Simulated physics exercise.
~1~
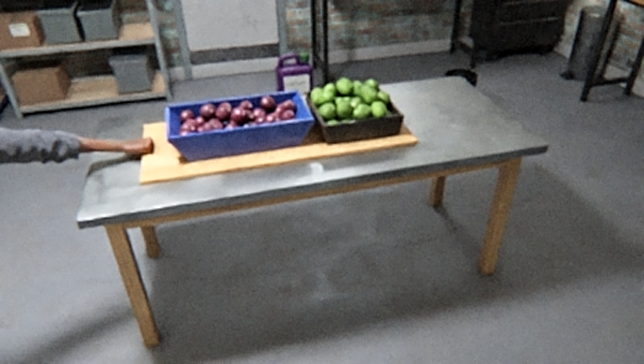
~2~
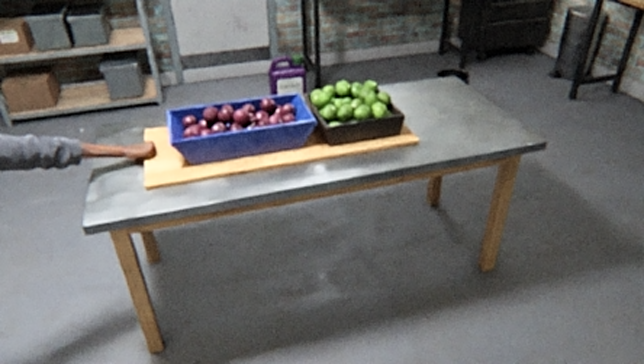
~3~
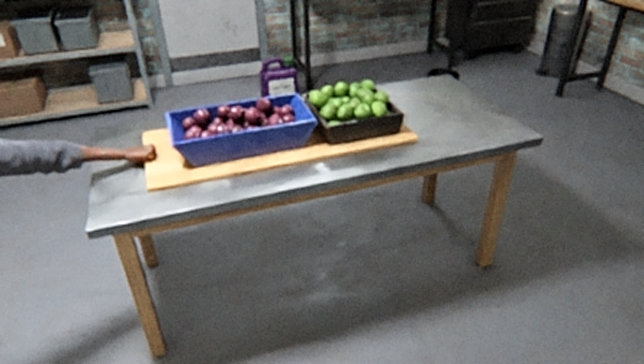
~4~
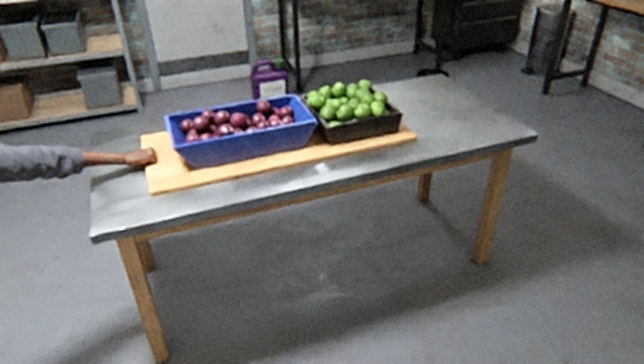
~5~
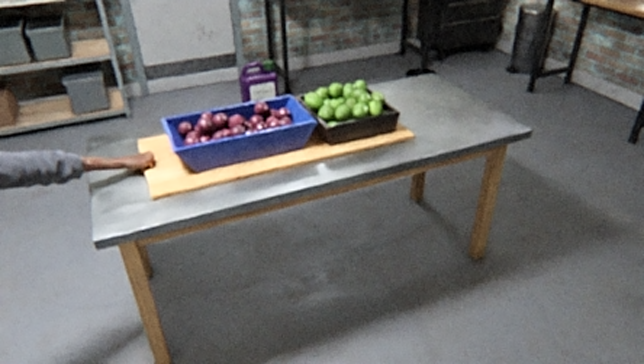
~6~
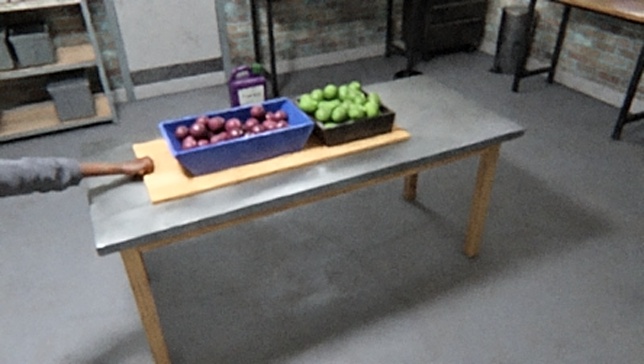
A hand holds a board bearing baskets of red onions and limes, and nothing spills.
